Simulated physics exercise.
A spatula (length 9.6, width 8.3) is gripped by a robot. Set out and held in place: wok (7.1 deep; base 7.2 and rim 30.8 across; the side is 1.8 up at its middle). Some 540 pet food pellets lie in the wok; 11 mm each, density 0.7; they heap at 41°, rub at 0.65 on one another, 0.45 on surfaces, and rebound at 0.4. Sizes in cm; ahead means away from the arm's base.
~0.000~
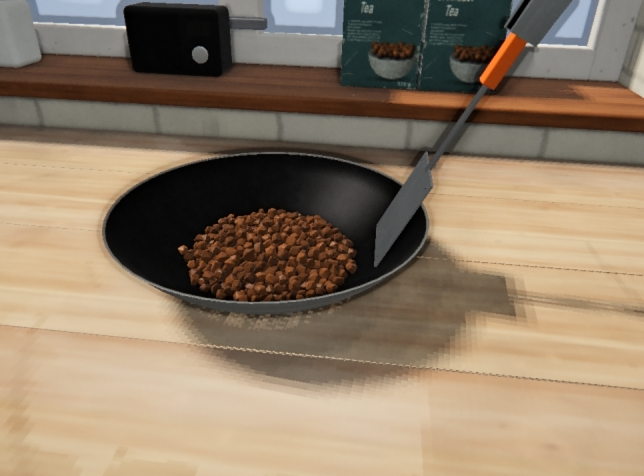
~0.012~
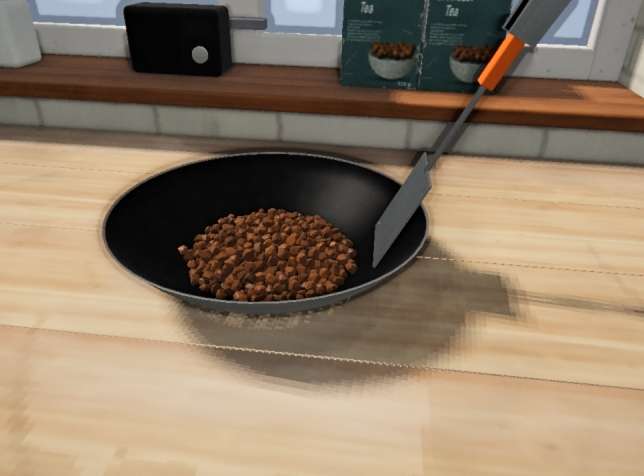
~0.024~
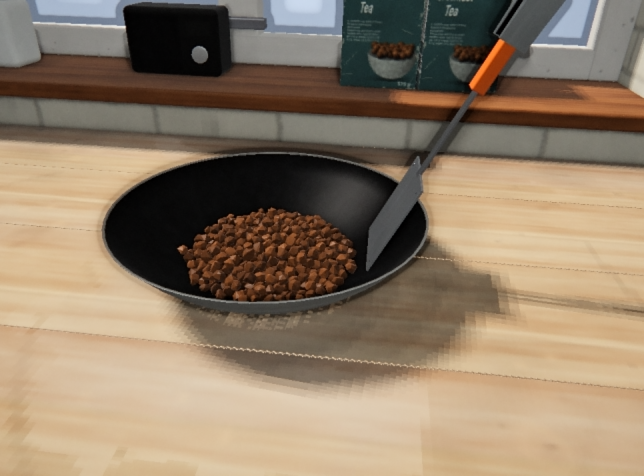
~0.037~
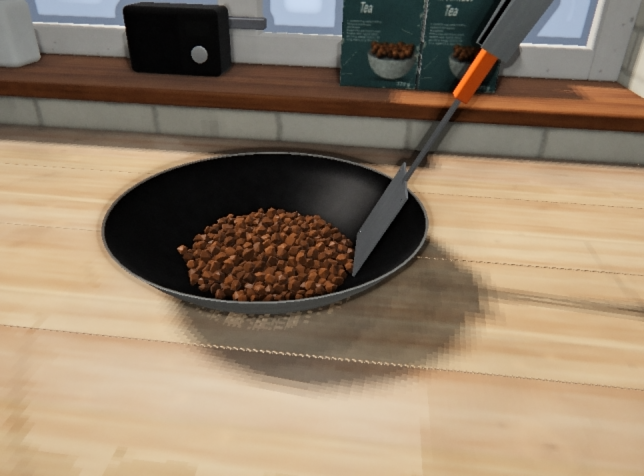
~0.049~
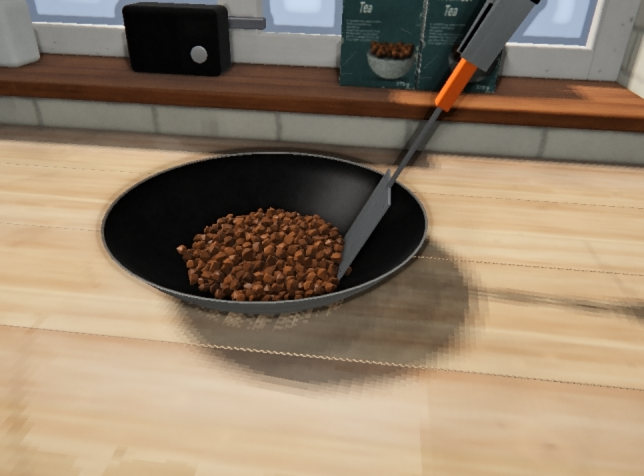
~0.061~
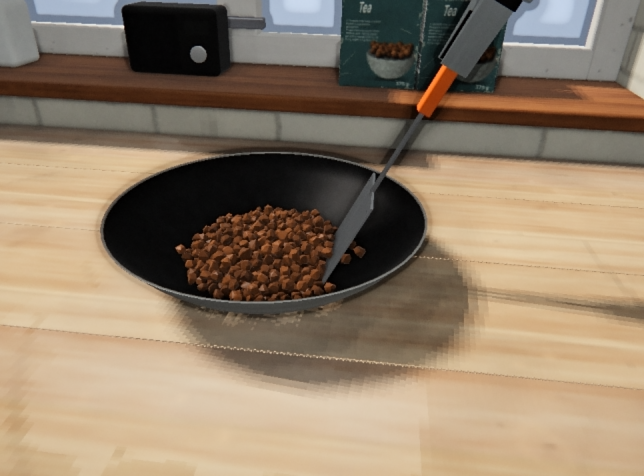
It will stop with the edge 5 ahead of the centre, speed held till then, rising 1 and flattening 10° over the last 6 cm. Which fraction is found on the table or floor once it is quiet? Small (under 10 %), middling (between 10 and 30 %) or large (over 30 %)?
A small share, under 10 %, ends on the table or floor.
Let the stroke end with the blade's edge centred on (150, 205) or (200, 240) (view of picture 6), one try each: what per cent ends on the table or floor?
Some 55 and 25 per cent.
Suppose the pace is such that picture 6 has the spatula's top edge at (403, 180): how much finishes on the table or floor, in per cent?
Some 0 per cent.
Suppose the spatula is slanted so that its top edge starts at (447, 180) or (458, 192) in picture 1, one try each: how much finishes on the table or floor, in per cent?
About 0 and 0 per cent.
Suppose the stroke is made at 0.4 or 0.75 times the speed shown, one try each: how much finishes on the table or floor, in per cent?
About 0 and 5 per cent.
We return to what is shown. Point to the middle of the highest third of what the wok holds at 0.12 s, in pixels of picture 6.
At about (230, 225).
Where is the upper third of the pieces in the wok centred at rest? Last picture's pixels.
Near (170, 215).
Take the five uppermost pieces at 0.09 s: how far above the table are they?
About 7 cm.
By 0.09 s, sloping 64°, highest piece 9 above the table; 538 in the wok.
By 0.12 s, sloping 61°, highest piece 13 above the table; 537 in the wok, 1 on the blade or in flight.
By 0.34 s, sloping 54°, highest piece 17 above the table; 524 in the wok, 4 on the table or floor, 10 on the blade or in flight.
By 1.39 s, sloping 54°, highest piece 8 above the table; 524 in the wok, 14 on the table or floor.
Final count, 524 in the wok, 14 on the table or floor. That is 3 % on the table or floor.
